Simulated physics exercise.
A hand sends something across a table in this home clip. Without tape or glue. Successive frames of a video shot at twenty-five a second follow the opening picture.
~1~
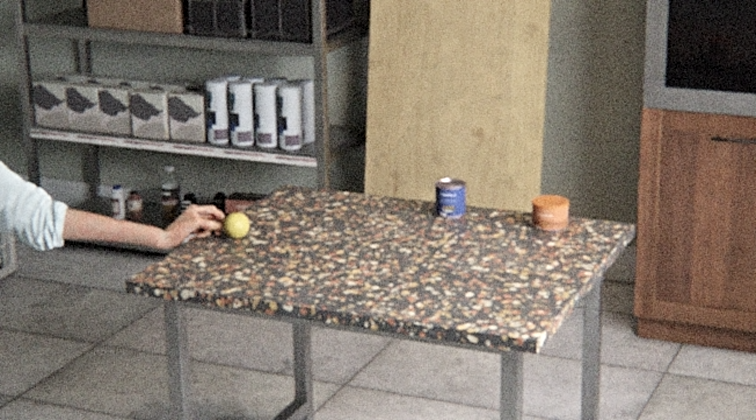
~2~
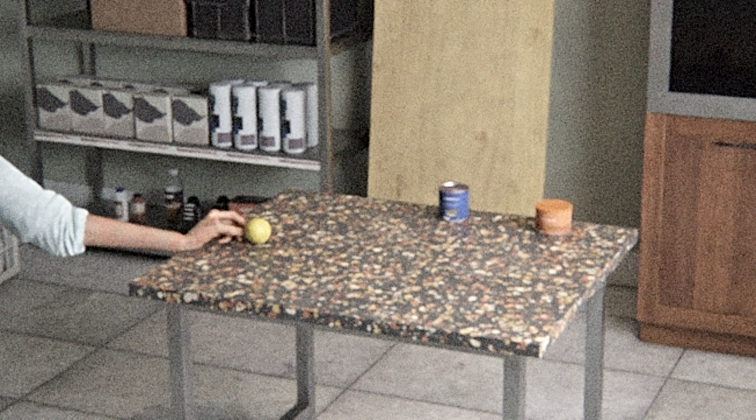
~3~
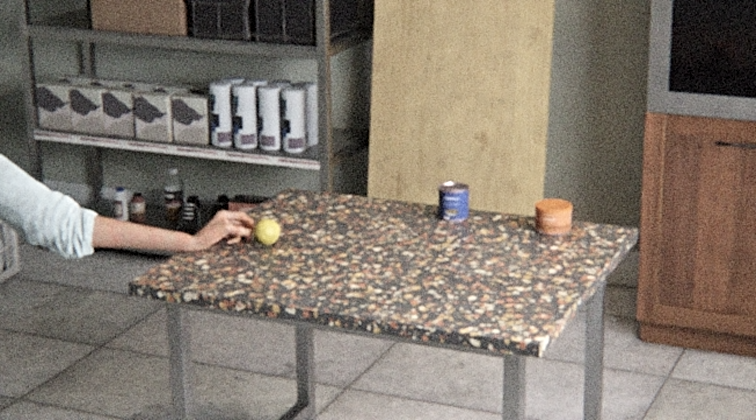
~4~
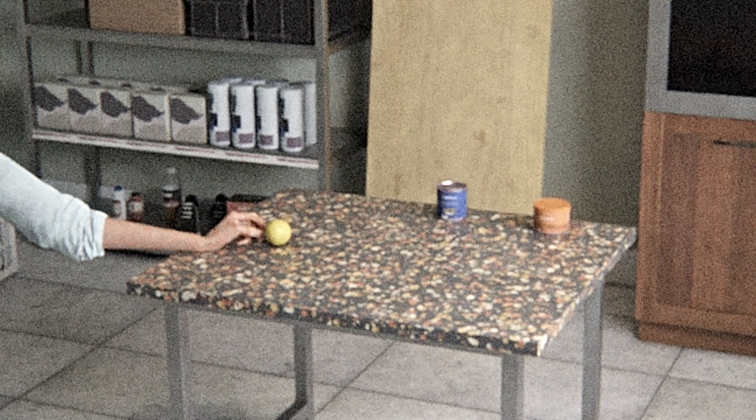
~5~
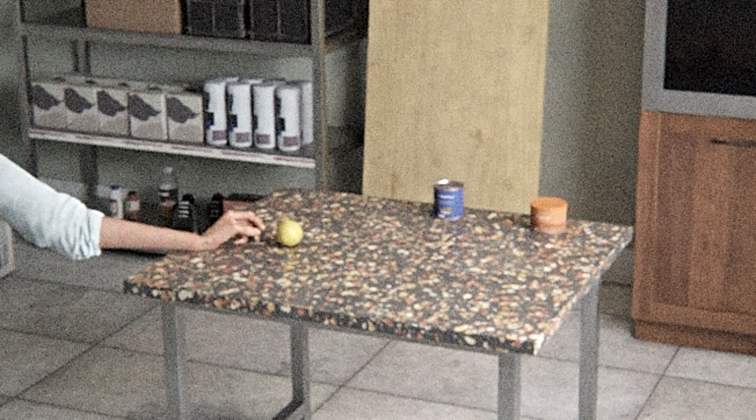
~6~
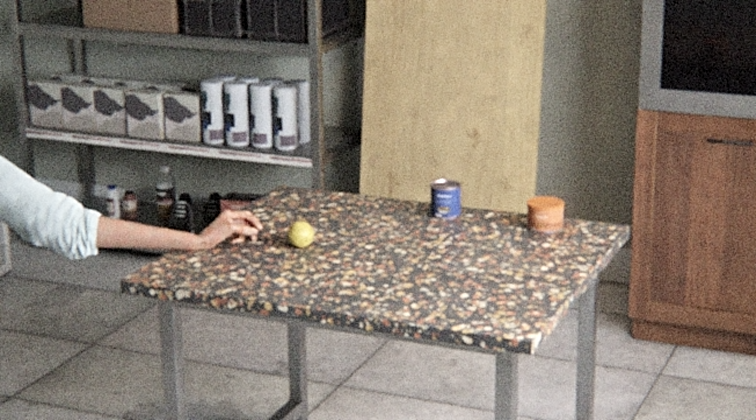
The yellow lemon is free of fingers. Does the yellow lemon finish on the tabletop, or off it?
The yellow lemon finishes off the table.
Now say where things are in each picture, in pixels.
Under the hand; yellow lemon (236, 225), in the first frame.
Under the hand; yellow lemon (258, 231), in the second frame.
Under the hand; yellow lemon (266, 231), in the third frame.
Yellow lemon (277, 232), in the fourth frame.
Yellow lemon (289, 233) moved about its own width, in the fifth frame.
Yellow lemon (301, 235) moved about its own width, in the sixth frame.
Then, 0.40 s later than the last frame, yellow lemon moved well along near (446, 253).
Then, 0.90 s later than the last frame, yellow lemon now off the table.
When it is over, off the table, yellow lemon.
